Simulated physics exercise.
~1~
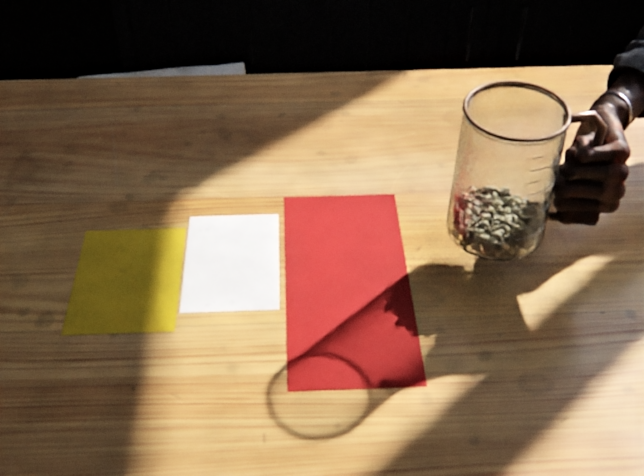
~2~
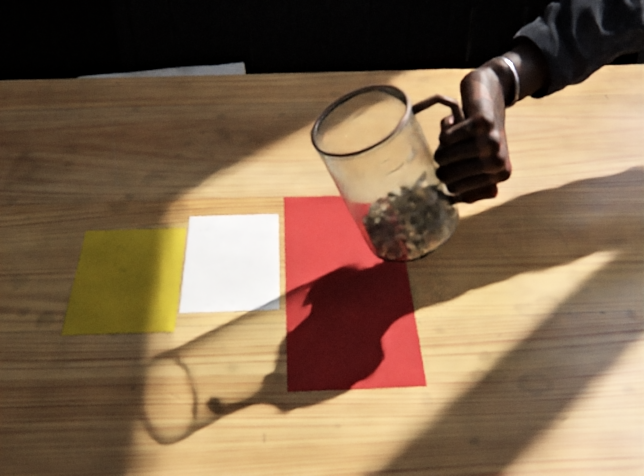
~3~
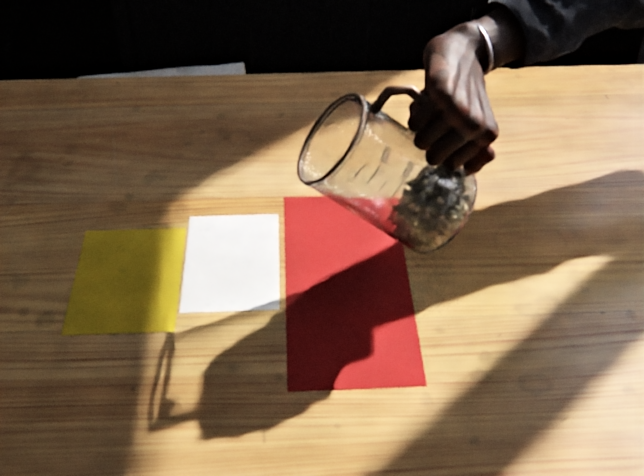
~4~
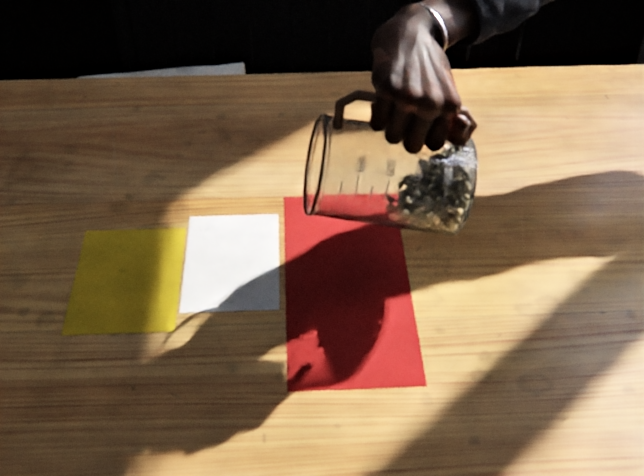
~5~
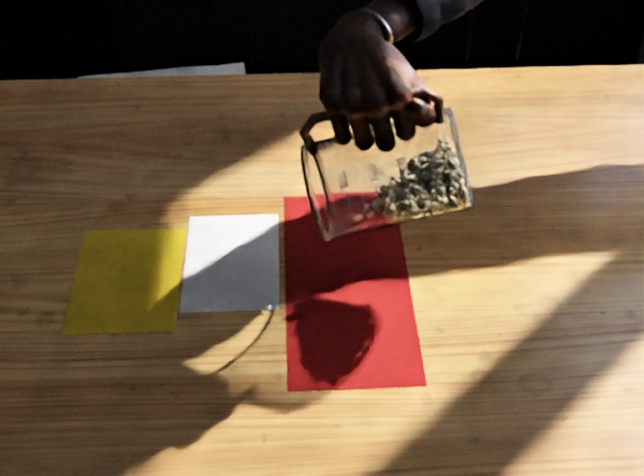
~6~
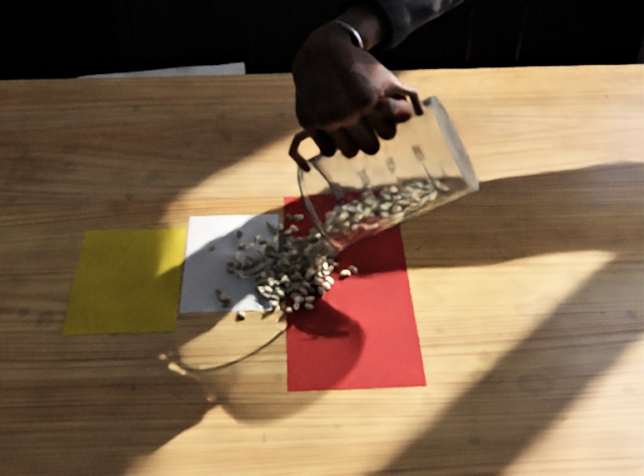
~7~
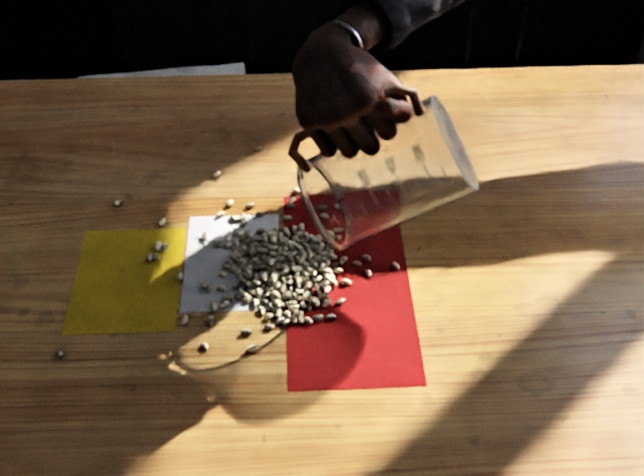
A hand tips a clear jug, pouring beans into a pile across white and red mats.
